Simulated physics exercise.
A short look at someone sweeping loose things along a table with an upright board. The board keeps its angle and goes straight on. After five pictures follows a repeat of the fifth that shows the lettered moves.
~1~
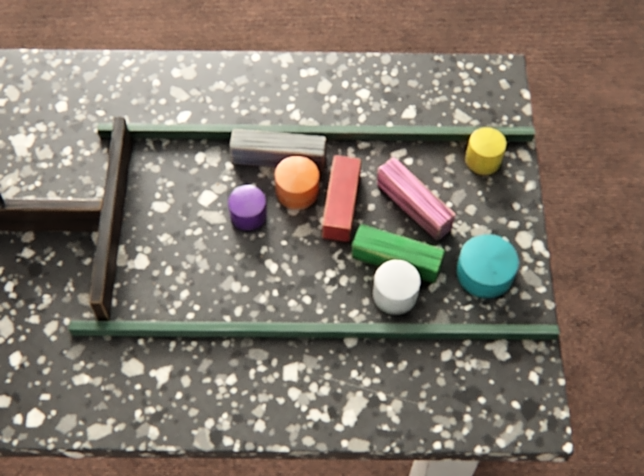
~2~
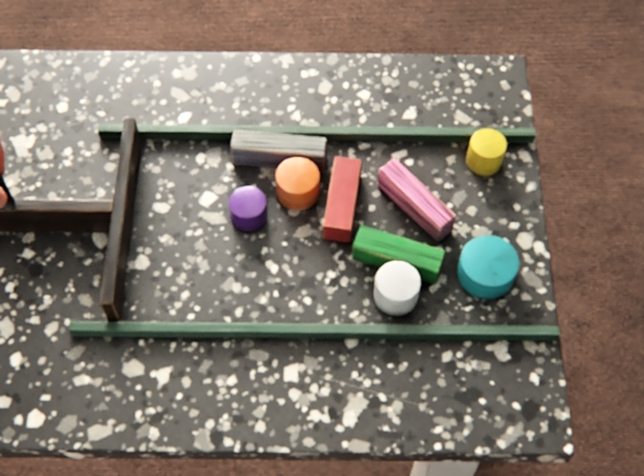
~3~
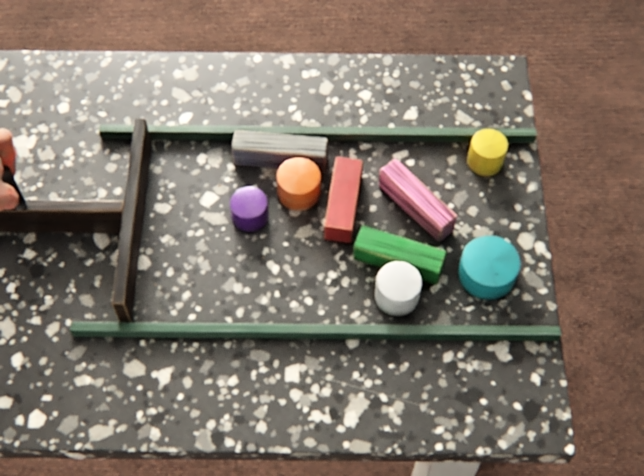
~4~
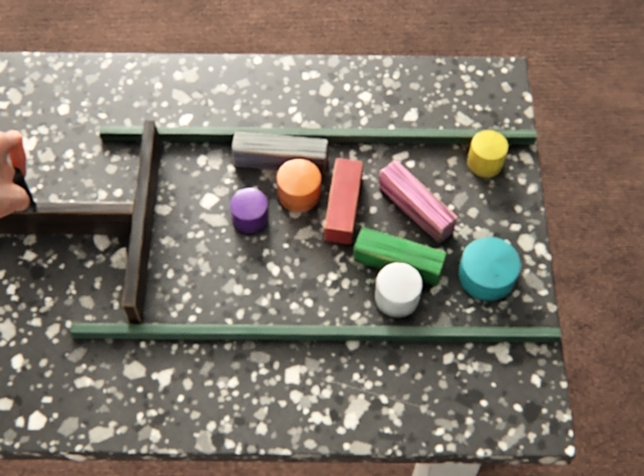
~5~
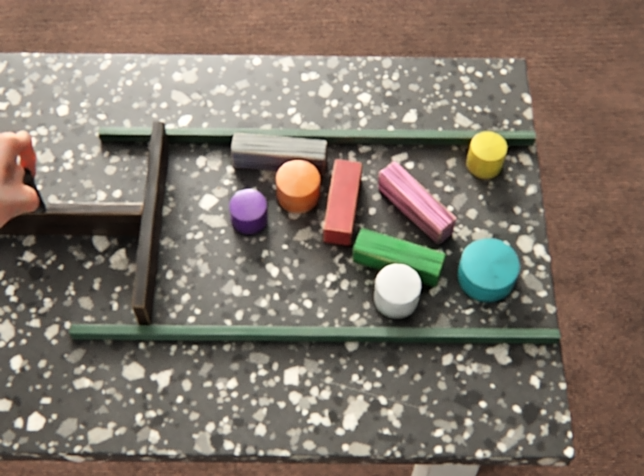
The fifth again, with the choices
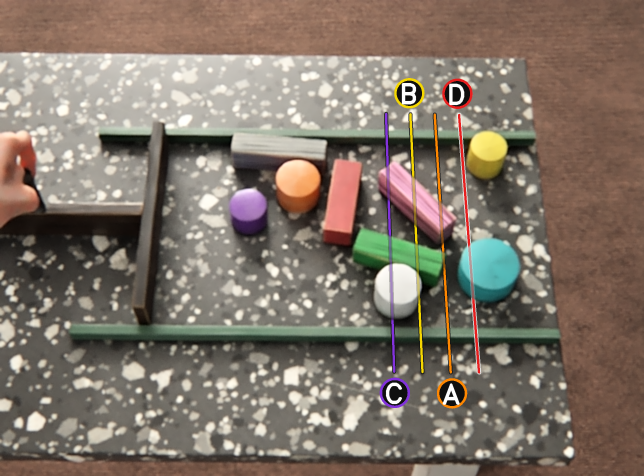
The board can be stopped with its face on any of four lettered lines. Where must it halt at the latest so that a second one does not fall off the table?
A.
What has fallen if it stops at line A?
The yellow tin goes over.
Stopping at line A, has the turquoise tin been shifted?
Yes.
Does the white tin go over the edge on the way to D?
By then, no.
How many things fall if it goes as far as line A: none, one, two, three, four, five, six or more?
In all, one.
On the marked copy, A at (442, 234); B at (416, 234); C at (390, 233); D at (468, 234).
Following A. Soon after the start, board (253, 210); grey stick (311, 152); orange tin (305, 185).
Later, board (359, 211); turquoise tin (498, 275); pink stick (449, 208).
In the end, board (441, 212); yellow tin over the edge; turquoise tin (549, 273); one fallen.
As for the rest, B is within the limit but short; C is within the limit but short; D drops three.
